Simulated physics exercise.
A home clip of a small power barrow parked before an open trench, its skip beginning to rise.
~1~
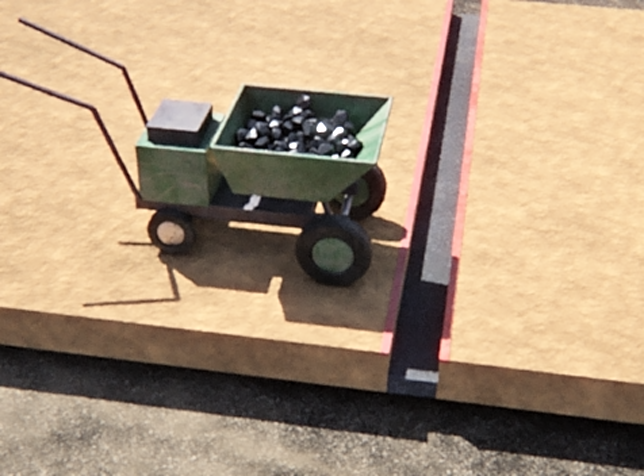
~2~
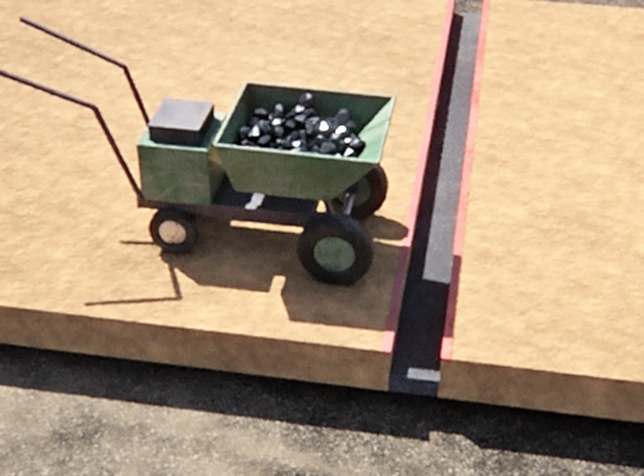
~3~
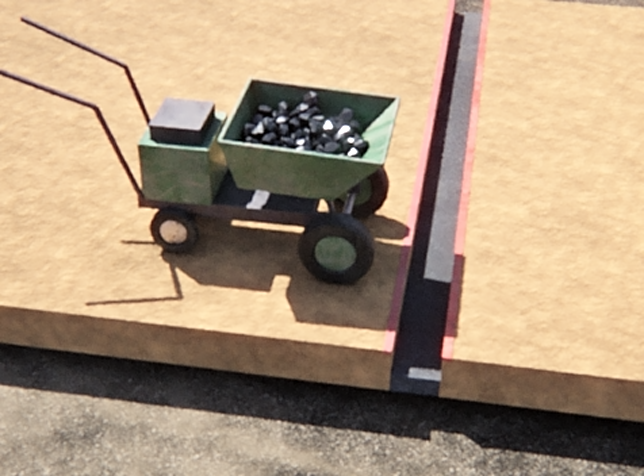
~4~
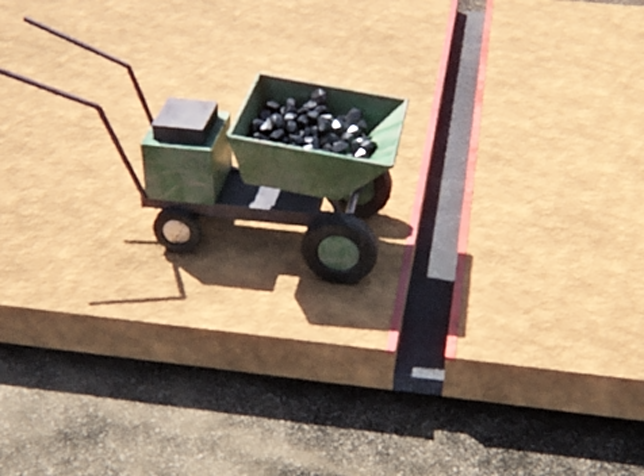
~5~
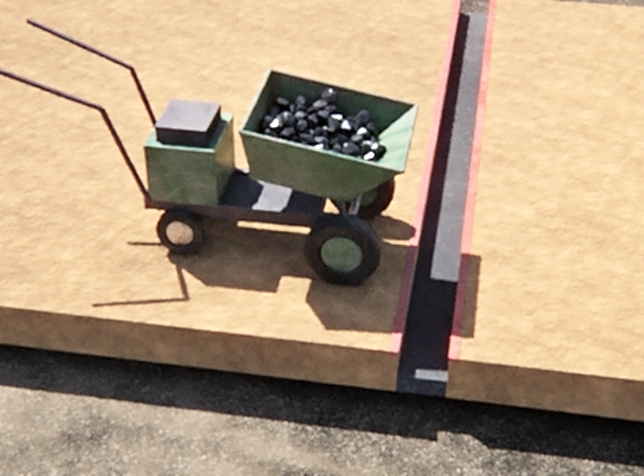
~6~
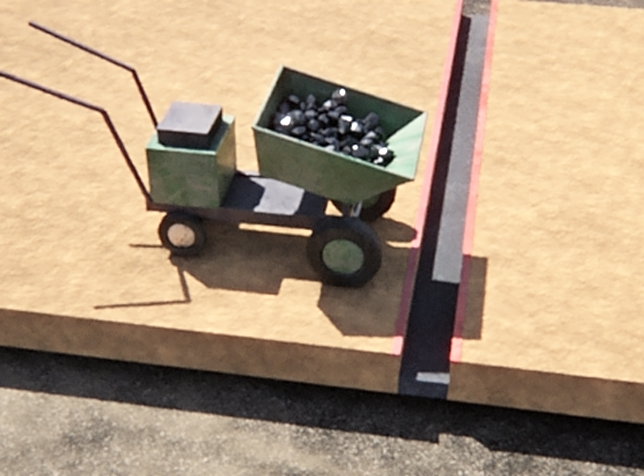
On a tan, flat slab edged by rough grey ground, seen from above at an angle in bright sunlight, a narrow dark trench with red-lined edges runs up the right side. Left of it stands a small green barrow with black wheels, dark handles reaching left, and a skip of black lumps. The skip slides slightly right and tilts gradually toward the trench, baring the dark bed, while the view stays nearly still.
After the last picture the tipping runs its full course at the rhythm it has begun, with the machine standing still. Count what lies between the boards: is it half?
It catches less than half.
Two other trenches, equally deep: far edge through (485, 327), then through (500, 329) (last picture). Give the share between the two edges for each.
Roughly 50 per cent, and 80 per cent.
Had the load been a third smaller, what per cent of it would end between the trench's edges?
Close to 10 per cent.
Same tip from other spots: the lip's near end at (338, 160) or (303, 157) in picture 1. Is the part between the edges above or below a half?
The first try: Most of it. The second: Over half.
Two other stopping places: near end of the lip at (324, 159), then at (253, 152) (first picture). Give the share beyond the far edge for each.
Near 10 % and 0 %.
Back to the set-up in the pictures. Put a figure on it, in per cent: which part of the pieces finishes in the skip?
It comes to 15 per cent or so.
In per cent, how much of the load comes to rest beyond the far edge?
Some 80 per cent.
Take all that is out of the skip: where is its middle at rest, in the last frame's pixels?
Roughly at (501, 259).
Soon, skip tipped steeply; all in the skip.
A while on, skip tipped steeply; nearly all in the skip; a small part beyond it; a stray few falling.
Towards the end, skip tipped right over; about a quarter in the skip; most beyond it; a stray few falling.
Finally, skip tipped right over; a small part in the skip; a small part in or heaped over the trench; most beyond it.
